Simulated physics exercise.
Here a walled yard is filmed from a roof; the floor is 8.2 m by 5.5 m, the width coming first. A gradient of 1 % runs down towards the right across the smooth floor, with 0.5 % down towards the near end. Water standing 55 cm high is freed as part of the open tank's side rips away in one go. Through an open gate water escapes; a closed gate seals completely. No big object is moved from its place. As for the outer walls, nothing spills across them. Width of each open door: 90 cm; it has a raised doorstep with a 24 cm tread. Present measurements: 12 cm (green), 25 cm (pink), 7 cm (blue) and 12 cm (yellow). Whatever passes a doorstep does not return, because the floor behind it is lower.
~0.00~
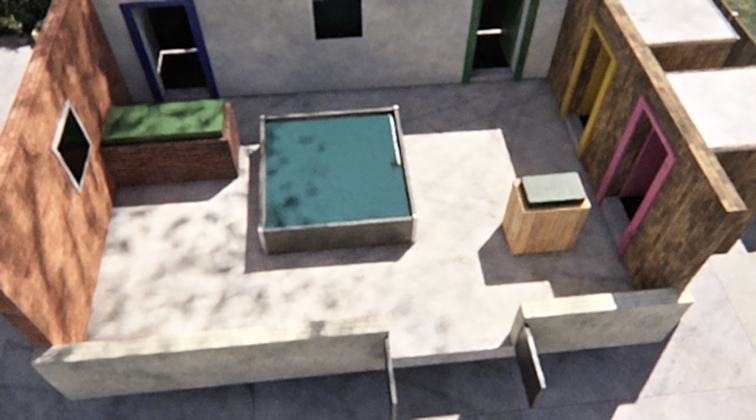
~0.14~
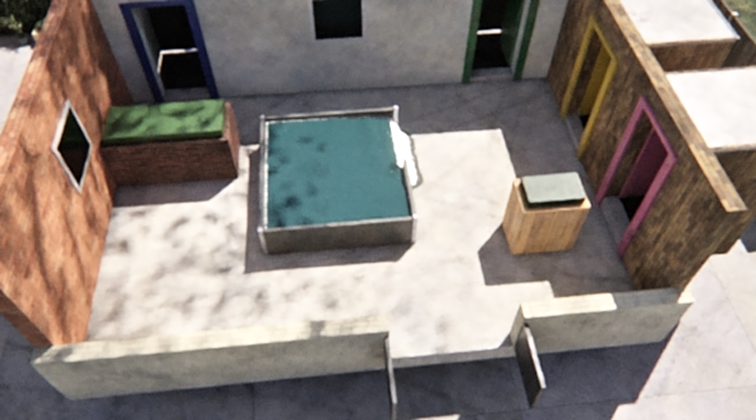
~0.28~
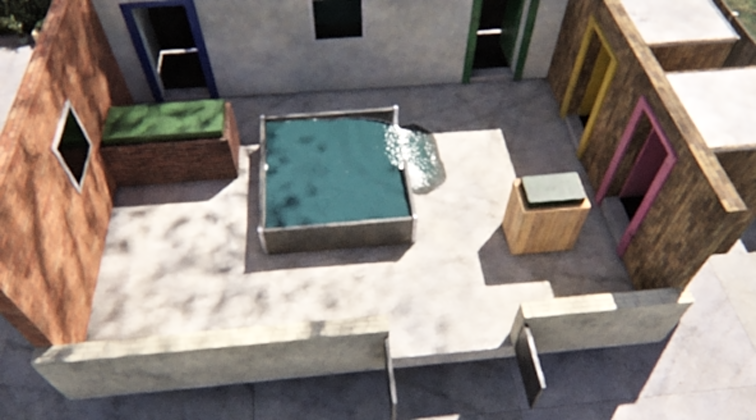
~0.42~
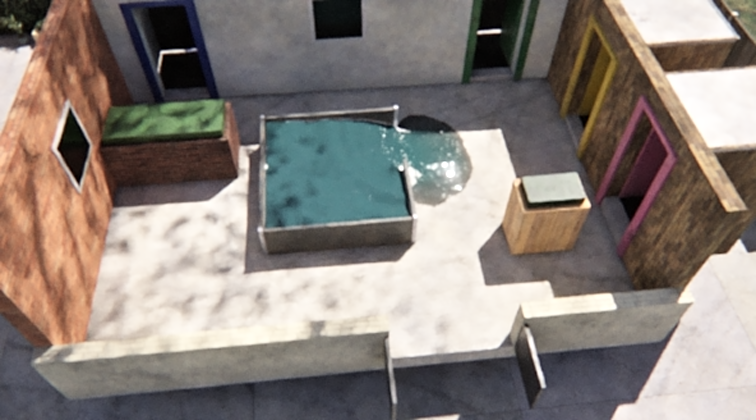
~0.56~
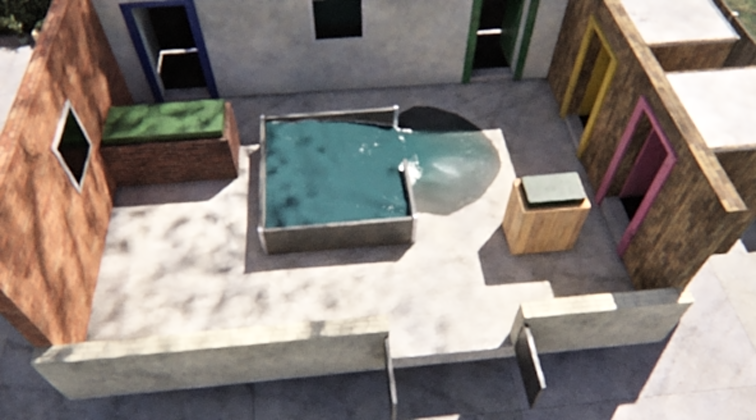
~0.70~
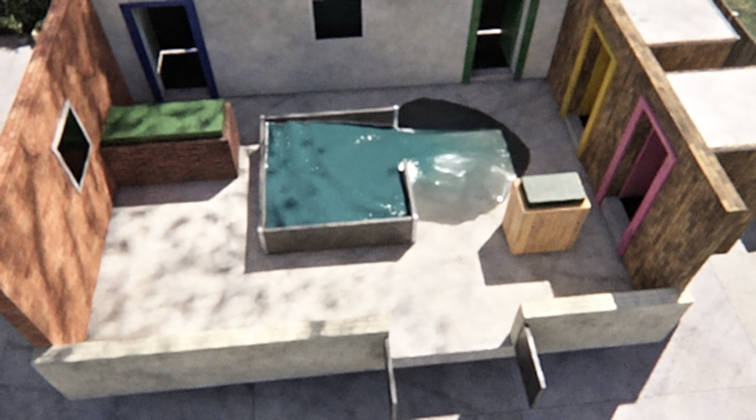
Water bursts through the right side of a raised square tank in a walled yard, splashing onto the pale floor, then fans out in a widening sheet toward the wooden box on the right, leaving the box in place.
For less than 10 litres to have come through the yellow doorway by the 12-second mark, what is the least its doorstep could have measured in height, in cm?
25 cm or so.
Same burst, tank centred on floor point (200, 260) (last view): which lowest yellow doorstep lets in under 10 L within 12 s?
It must be around 16 cm tall.
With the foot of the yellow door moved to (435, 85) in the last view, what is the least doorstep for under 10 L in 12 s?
Roughly 12.0 cm.
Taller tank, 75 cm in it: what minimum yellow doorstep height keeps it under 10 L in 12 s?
It would take a step of about 35 cm.
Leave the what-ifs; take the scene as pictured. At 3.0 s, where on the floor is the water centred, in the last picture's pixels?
Approximately (419, 172).
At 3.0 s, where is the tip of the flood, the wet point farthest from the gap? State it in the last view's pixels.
Somewhere near the pixel (642, 319).
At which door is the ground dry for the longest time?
Last in order comes the blue door.
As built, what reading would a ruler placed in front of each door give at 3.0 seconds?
At the green door the depth is 19 cm, at pink 15 cm, at blue 0 cm and at yellow 27 cm.
After 1.4 s water covers 25 % of the floor, deepest (34 cm) near (404, 148); 20 cm at the yellow door, 7 litres in over its 12 cm doorstep.
After 3.0 s water covers 35 % of the floor, deepest (29 cm) near (560, 145); 27 cm at the yellow door, 120 litres in over its 12 cm doorstep.
After 12.0 s water covers 90 % of the floor, deepest (13 cm) near (567, 137); 13 cm at the yellow door, 244 litres in over its 12 cm doorstep.
At the yellow door as built, the water arrived by 1.0 s and peaked near 28 cm at 2.8 s.
Run again over the same 12 s with other heights there, 44 litres in over 20.5 cm, 2 litres over 27.5 cm. The limit of 10 litres is kept from about 25 cm up.
